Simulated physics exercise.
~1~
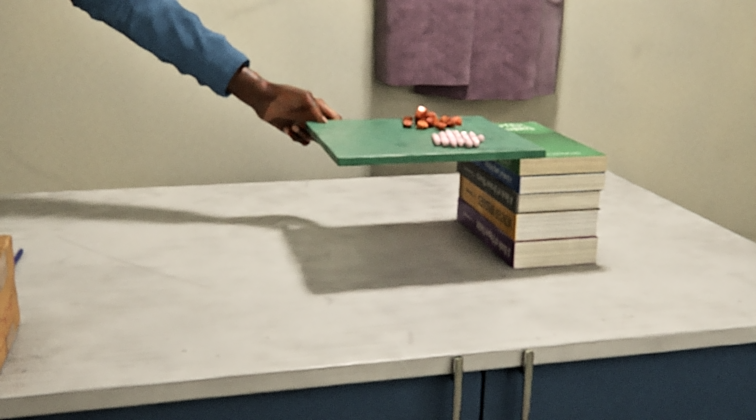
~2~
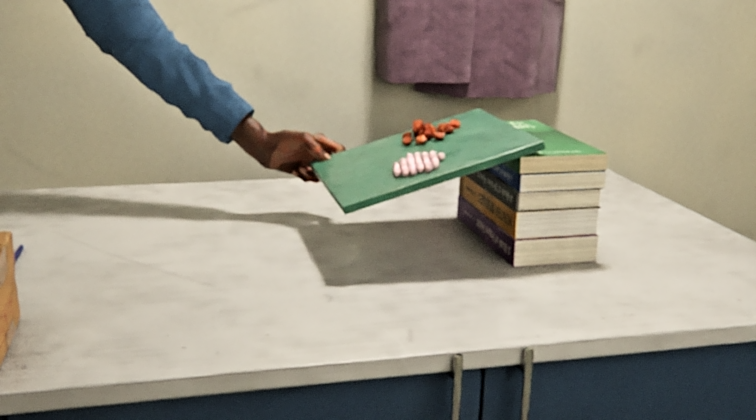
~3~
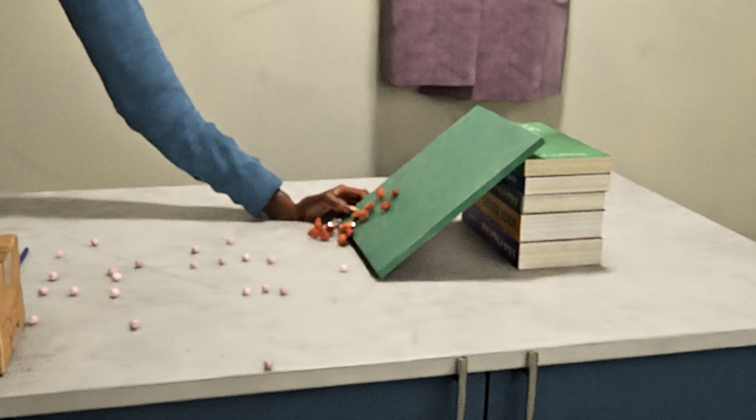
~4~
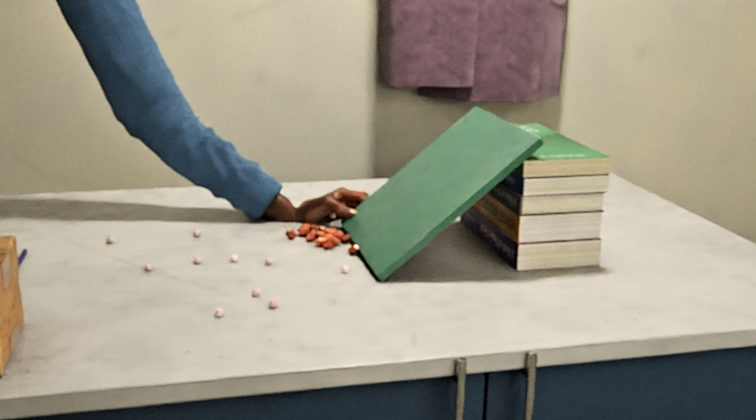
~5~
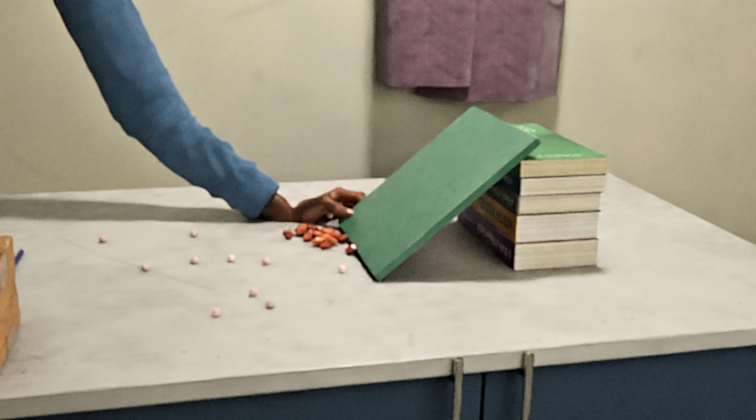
Green board tilting down from stacked books in a person's hand, pale beads rolling far left, reddish pieces piling at its foot.
